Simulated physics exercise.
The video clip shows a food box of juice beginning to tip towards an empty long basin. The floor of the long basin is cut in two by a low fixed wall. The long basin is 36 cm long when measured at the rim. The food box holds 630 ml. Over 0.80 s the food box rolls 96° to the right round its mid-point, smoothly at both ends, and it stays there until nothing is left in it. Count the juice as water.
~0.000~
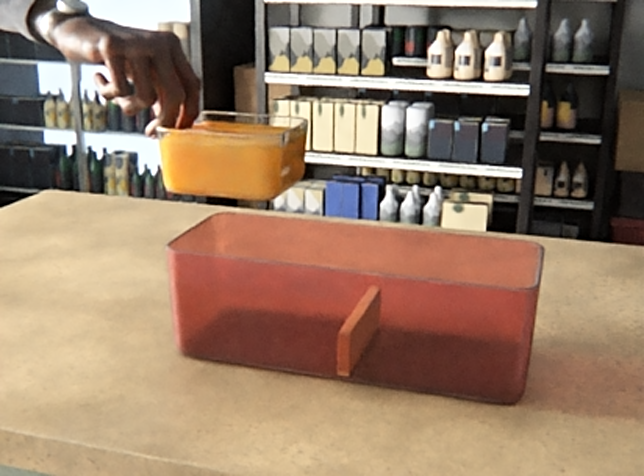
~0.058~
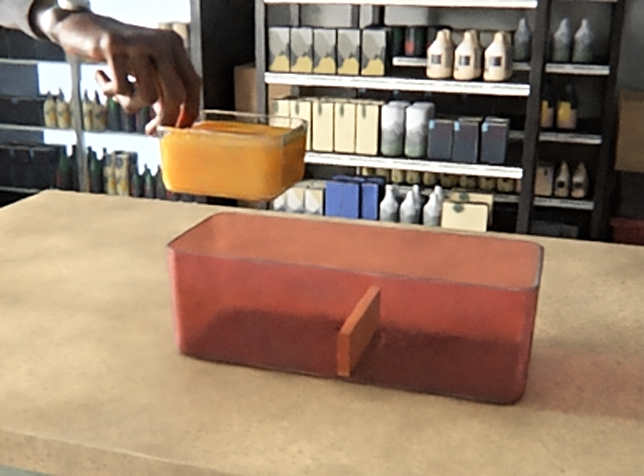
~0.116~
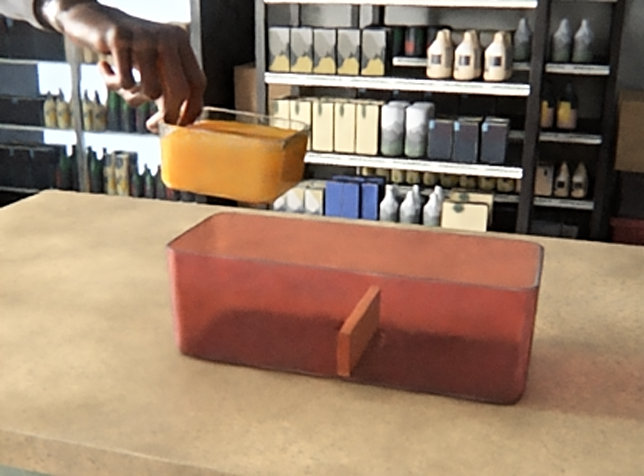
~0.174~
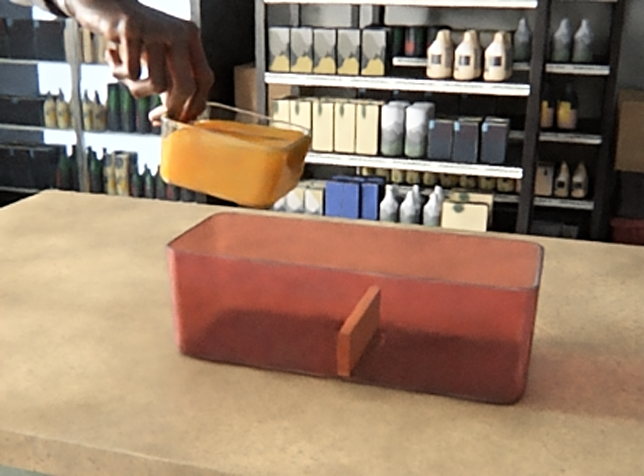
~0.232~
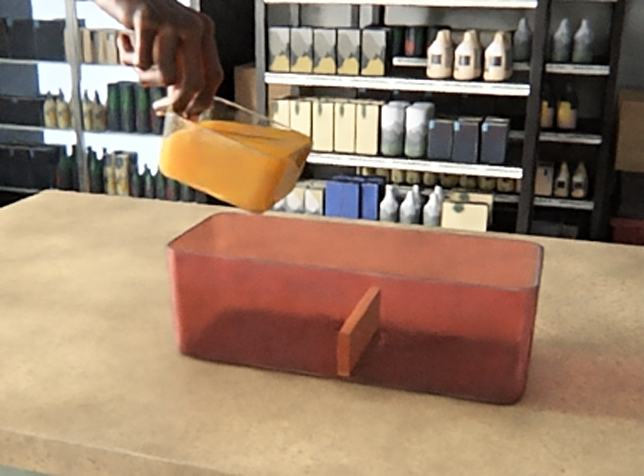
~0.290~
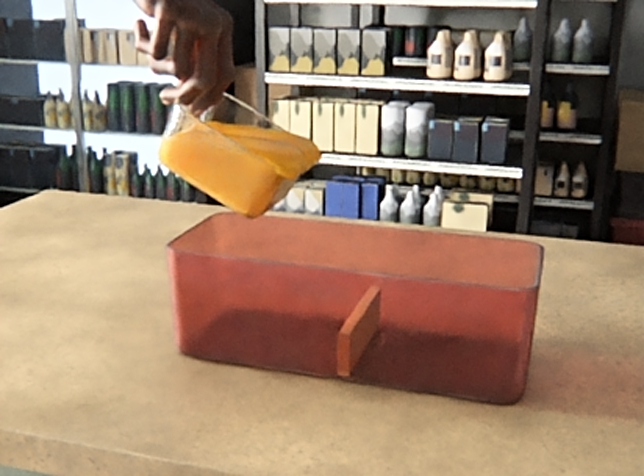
A hand held a clear food box of orange juice above a long, empty red basin on a counter, then gradually tilted it to the right, the juice shifting toward the lowered side.
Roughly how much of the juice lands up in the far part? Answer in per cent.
Around 23 %.
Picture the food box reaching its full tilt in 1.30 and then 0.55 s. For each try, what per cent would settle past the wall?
Some 35 and 10 per cent, in that order.
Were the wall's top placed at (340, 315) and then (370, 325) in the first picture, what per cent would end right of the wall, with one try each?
60 then 25 %.
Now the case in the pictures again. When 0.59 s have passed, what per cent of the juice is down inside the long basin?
About 50 per cent.
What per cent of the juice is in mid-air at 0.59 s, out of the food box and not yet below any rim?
Roughly 26 %.
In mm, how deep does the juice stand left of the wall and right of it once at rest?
Final reading - left some 20 mm, right some 6 mm.
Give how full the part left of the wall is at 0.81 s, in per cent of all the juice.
About 68 percent.
By 0.59 s the tilt is 81° and 25 per cent is still to pour, 34 is left of the wall and 16 right of it.
By 0.81 s the tilt is 96° and 6 per cent is still to pour, 68 is left of the wall and 23 right of it.
By 1.05 s the tilt is 96° and 1 per cent is still to pour, 73 is left of the wall and 23 right of it.
By 1.30 s the tilt is 96° and 0 per cent is still to pour, 74 is left of the wall and 23 right of it.
At rest 74 per cent lies left of the wall, 23 right of it and 3 outside.
